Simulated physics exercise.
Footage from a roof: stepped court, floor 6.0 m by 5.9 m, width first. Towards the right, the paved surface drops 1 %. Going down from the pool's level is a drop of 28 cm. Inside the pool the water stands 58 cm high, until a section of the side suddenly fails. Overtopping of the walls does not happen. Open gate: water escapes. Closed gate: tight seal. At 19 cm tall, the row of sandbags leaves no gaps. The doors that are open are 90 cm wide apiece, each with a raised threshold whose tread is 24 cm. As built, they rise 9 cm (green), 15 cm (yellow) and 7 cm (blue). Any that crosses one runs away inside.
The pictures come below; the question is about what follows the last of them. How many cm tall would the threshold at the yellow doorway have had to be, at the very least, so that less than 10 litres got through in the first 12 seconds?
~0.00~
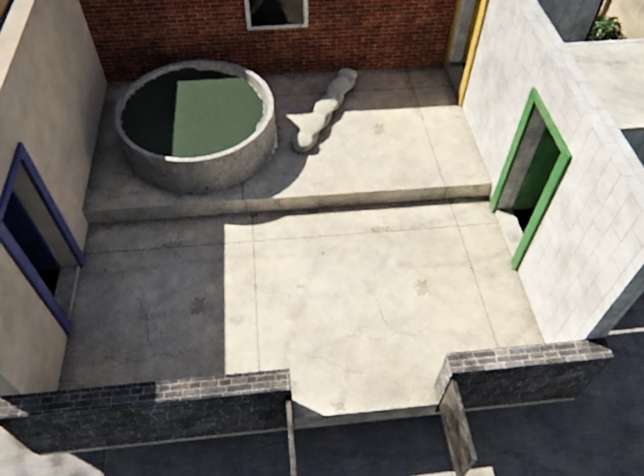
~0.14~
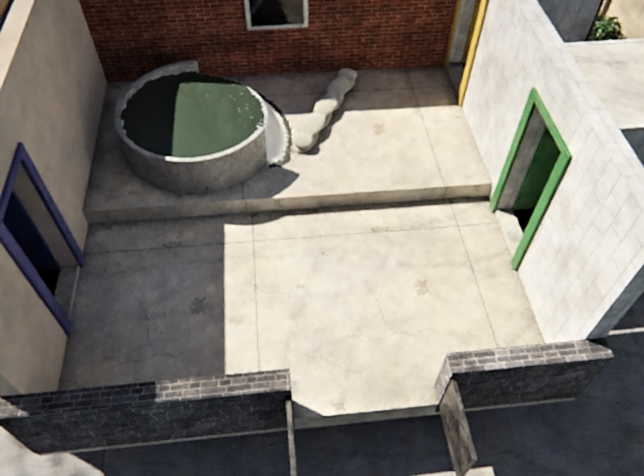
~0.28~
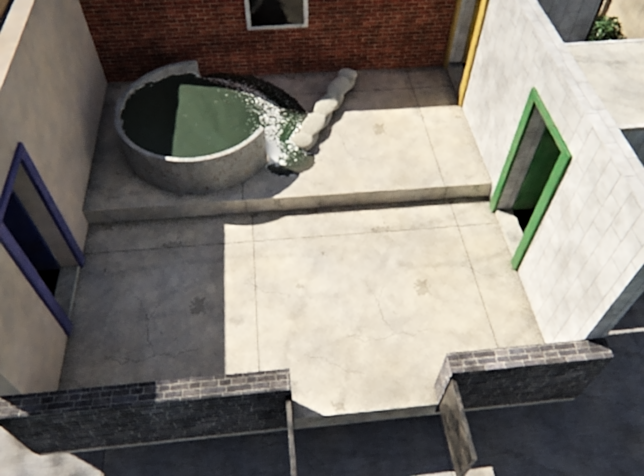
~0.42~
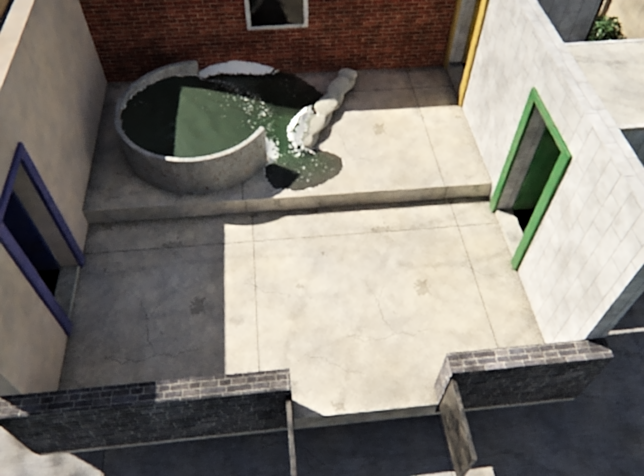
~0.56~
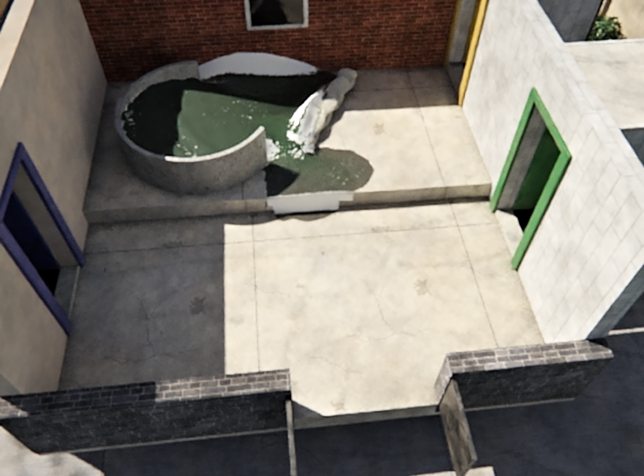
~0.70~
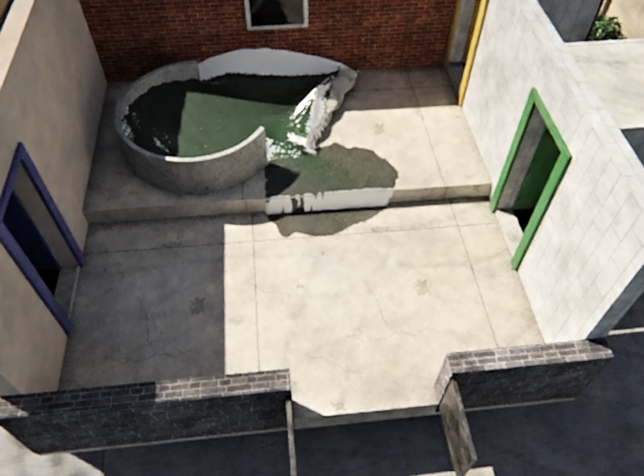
It needed to be roughly 30 cm tall.
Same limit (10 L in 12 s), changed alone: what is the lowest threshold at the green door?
For green: Close to 7.5 cm.
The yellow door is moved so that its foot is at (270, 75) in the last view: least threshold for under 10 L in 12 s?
Roughly 34 cm, give or take.
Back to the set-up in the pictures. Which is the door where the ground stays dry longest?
The last one is the blue door.
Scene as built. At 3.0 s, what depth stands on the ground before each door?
In cm: Green 10, yellow 26, blue 0.
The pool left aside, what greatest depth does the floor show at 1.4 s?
Close to 52 centimetres.
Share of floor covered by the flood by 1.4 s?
35 %.
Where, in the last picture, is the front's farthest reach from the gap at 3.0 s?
Pixel close to (554, 373).
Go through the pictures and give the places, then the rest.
The pool at (196, 111) is whole and still, 58 cm deep; the yellow door at (465, 34) is dry, in the first picture.
The gap is at (260, 104), the front 0.3 m out at a hidden place; the back of the pool holds 58 cm, in the second picture.
Water pours out at (260, 106) and has run 0.7 m, to (310, 160); about 10 cm deep outside, 58 cm at the back, in the third picture.
The gap is at (260, 107), the front 1.1 m out at (323, 100); the back of the pool holds 58 cm, in the fourth picture.
Water pours out at (260, 108) and has run 1.6 m, to (325, 72); about 9 cm deep outside, 52 cm at the back, in the fifth picture.
The front is at (352, 70), 2.0 m from the gap at (260, 108); 4.5 m2 of floor is wet, 49 cm left at the back; 1.8 m in a straight line remain to the yellow door at (465, 34), in the sixth picture.
After 1.4 s water covers 35 % of the floor, deepest (52 cm) near (337, 82); 12 cm at the yellow door, 0 litres in over its 15 cm threshold.
After 3.0 s water covers 50 % of the floor, deepest (28 cm) near (337, 82); 26 cm at the yellow door, 112 litres in over its 15 cm threshold.
After 12.0 s water covers 90 % of the floor, deepest (9 cm) near (539, 374); 6 cm at the yellow door, 137 litres in over its 15 cm threshold.
At the yellow door as built, the water arrived by 1.4 s and peaked near 34 cm at 2.2 s.
With a threshold of 24.5 cm, 34 litres would have come in within the 12 s; with 33 cm, 2 litres. So under 10 litres takes about 30 cm.
